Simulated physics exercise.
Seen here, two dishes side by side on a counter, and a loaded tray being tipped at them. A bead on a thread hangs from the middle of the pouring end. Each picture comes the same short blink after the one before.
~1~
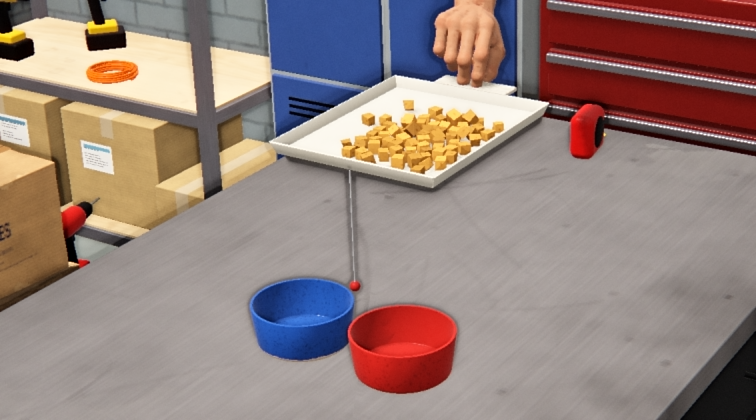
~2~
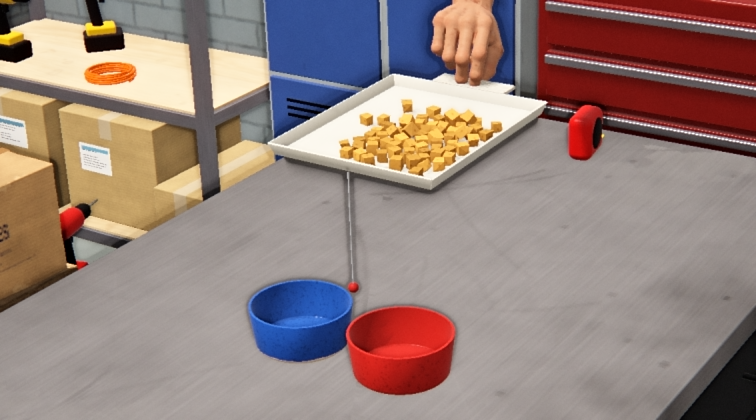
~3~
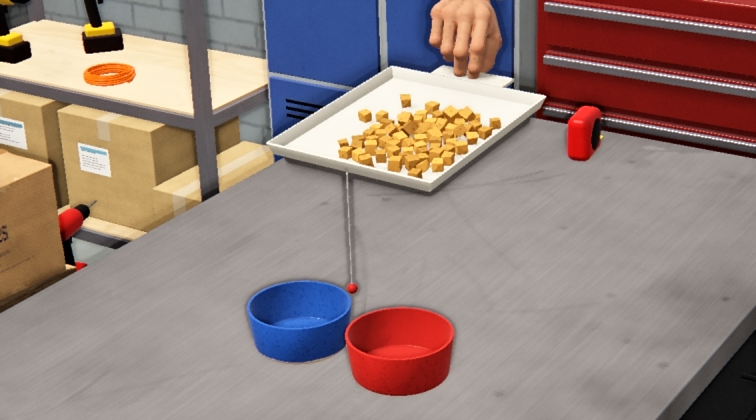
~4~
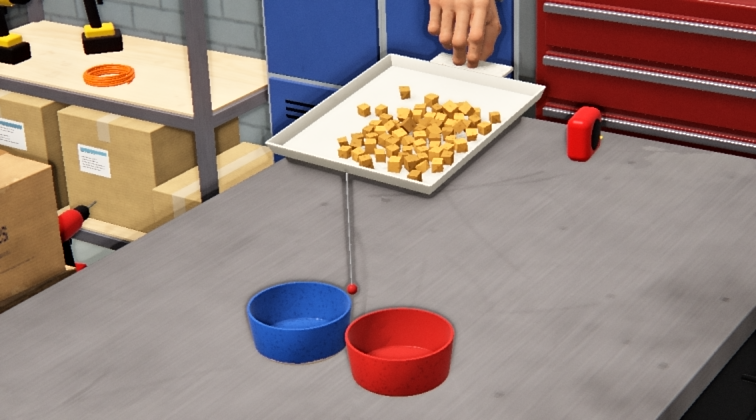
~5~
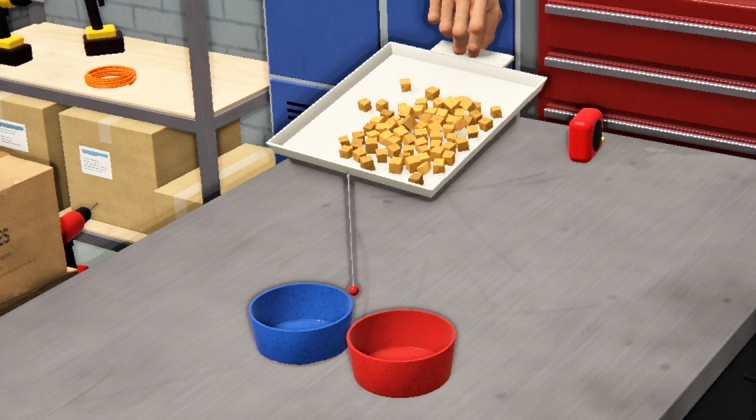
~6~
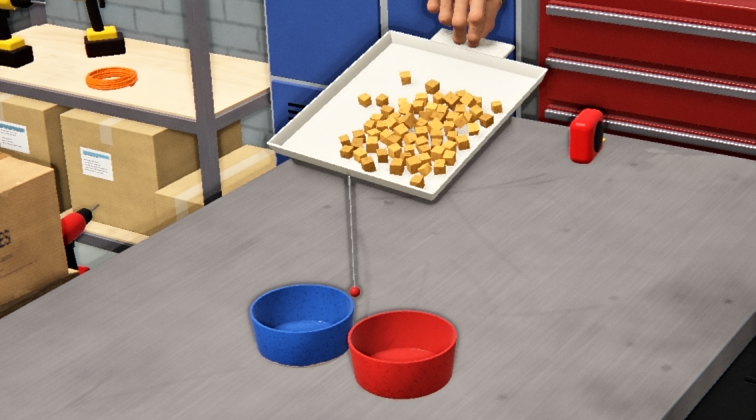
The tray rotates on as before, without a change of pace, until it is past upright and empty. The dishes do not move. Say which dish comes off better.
The right-hand dish gets more.
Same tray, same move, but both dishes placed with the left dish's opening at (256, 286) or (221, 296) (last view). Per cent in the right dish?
Near 20 % and 20 %.
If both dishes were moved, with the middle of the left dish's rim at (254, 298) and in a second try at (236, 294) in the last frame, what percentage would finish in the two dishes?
In turn 30 and 20 in a hundred.
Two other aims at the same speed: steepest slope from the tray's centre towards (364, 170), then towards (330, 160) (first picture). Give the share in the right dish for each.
First some 50, then 0 per cent.
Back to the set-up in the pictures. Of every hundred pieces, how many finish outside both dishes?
Some 30 per cent.
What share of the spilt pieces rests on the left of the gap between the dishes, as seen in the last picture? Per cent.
Close to 50 per cent.
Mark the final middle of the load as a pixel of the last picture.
Near (399, 370).
Just after the last frame, tray tipped steeply; almost all on the tray; just a few in the right dish; just a few in the air.
A moment on, tray tipped right over; almost all on the tray; just a few in the right dish; just a few outside both; just a few in the air.
Further on, tray tipped past a quarter turn; roughly two thirds in the right dish; about a tenth in the left dish; roughly a third outside both.
When it is over, tray tipped past a quarter turn; roughly two thirds in the right dish; about a tenth in the left dish; roughly a third outside both.
